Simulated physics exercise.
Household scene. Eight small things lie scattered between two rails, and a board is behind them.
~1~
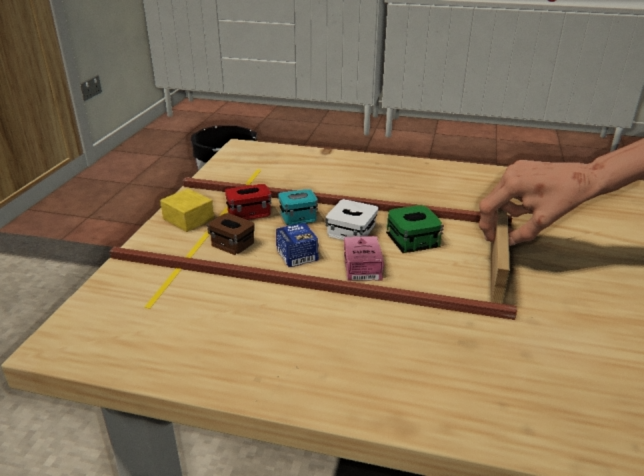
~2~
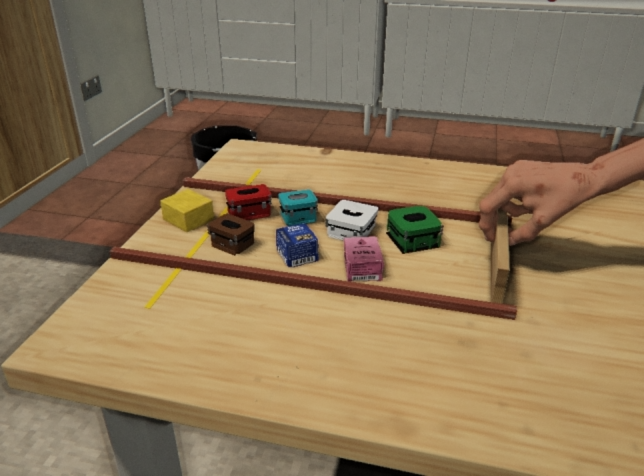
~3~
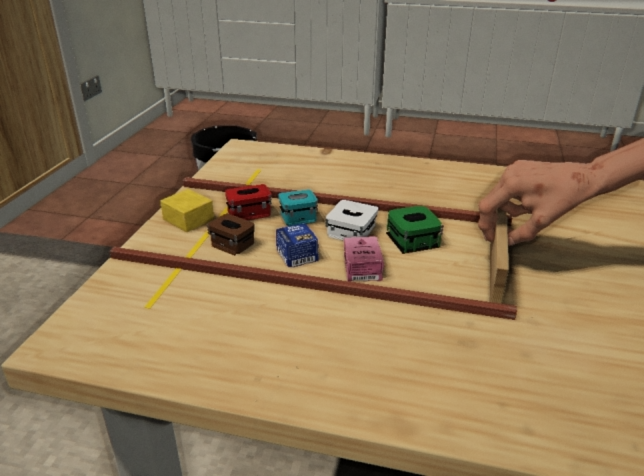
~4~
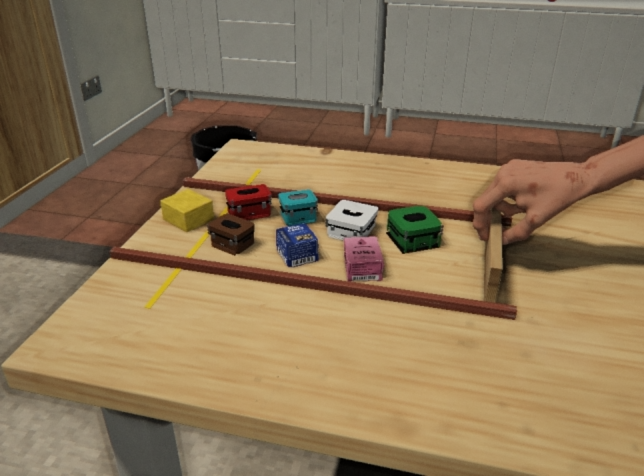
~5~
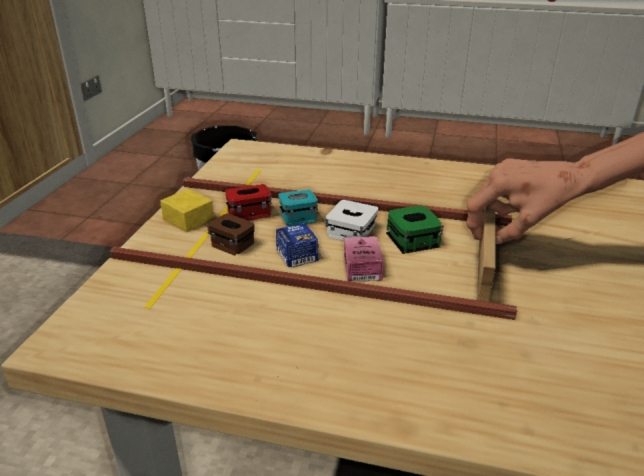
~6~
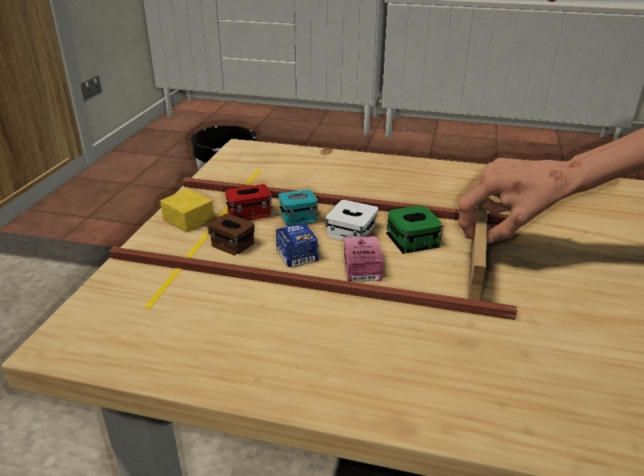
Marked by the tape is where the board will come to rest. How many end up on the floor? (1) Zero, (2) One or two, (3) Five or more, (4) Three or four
Answer: 4.
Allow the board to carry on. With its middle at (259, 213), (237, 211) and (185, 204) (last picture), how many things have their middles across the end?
1, 3 and 6.
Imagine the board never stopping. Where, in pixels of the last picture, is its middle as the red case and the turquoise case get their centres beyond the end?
The middle is at (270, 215) when it's the red case, and at (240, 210) when it's the turquoise case.
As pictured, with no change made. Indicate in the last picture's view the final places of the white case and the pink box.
You'll find the white case at roughly (172, 197) and the pink box at roughly (183, 233).
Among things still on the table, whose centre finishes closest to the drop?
White case.
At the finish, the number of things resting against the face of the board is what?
The answer is 2.
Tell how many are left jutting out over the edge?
Overhanging ones - 1.
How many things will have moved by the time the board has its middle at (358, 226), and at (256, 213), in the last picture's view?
Respectively 7 and 8.
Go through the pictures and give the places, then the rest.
In the first picture, yellow block (188, 210); red case (249, 203); brown case (232, 234); board (499, 244); tape (214, 225).
In the second picture, red case (249, 203); pink box (363, 258).
In the third picture, brown case (232, 235); turquoise case (298, 208).
In the fourth picture, yellow block (188, 210); green case (414, 229).
In the fifth picture, red case (249, 203); blue box (297, 245).
In the sixth picture, yellow block (188, 210); red case (249, 203); brown case (232, 235); board (479, 241); tape (214, 225).
Early on, none off yet; yellow block moving near (184, 210); red case travelled a little near (230, 202); brown case at rest near (232, 235).
Finally, the number that fall off is three or four; lost, turquoise case, brown case, red case and yellow block.
